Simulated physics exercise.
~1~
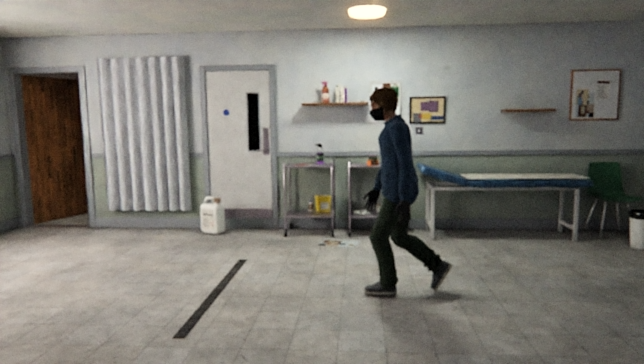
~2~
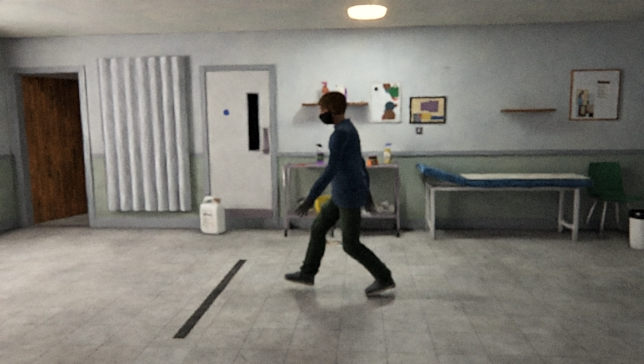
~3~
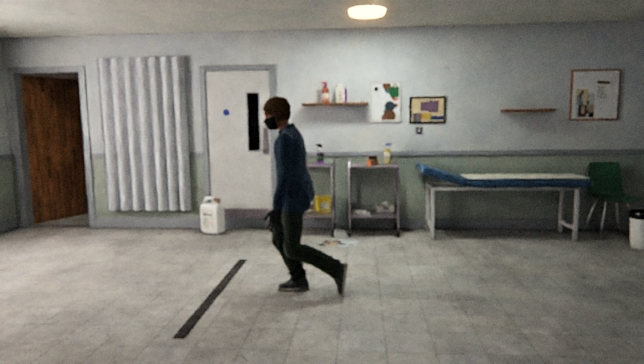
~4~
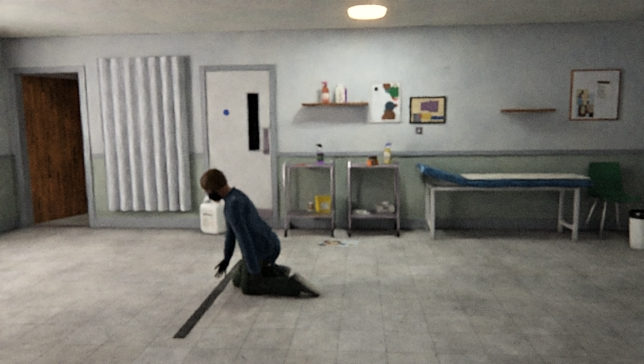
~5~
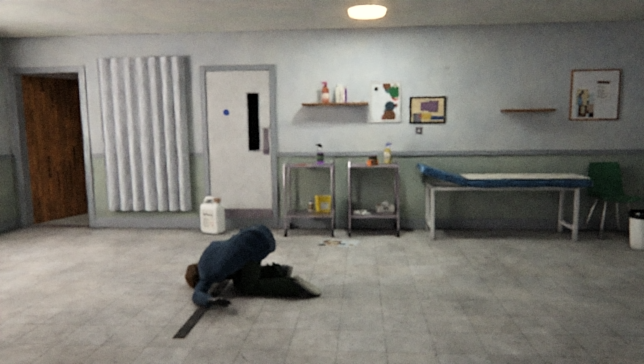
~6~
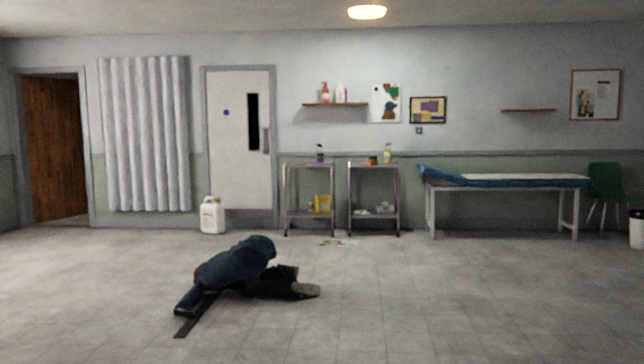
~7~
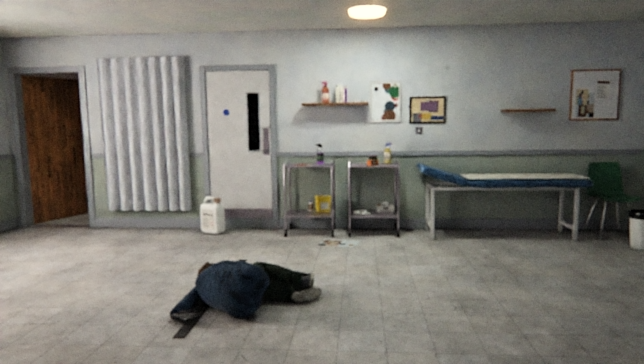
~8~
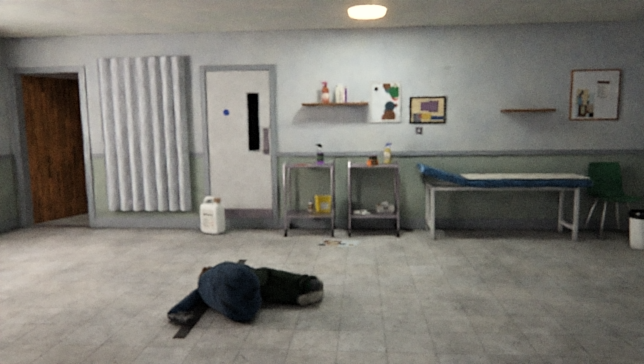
A clinic-like room with pale walls and a grey tiled floor is seen from the side by a still camera. A brown doorway, a white ribbed panel and a pale door stand at left, with trolleys, small shelves and a blue-topped couch farther right. A person in a dark mask, blue top and dark trousers walks left toward a black strip on the floor. Just short of it, they drop to their knees, pitch forward with hands reaching down, and crumple onto the floor. They end lying still, an arm over the strip, hips short of it.
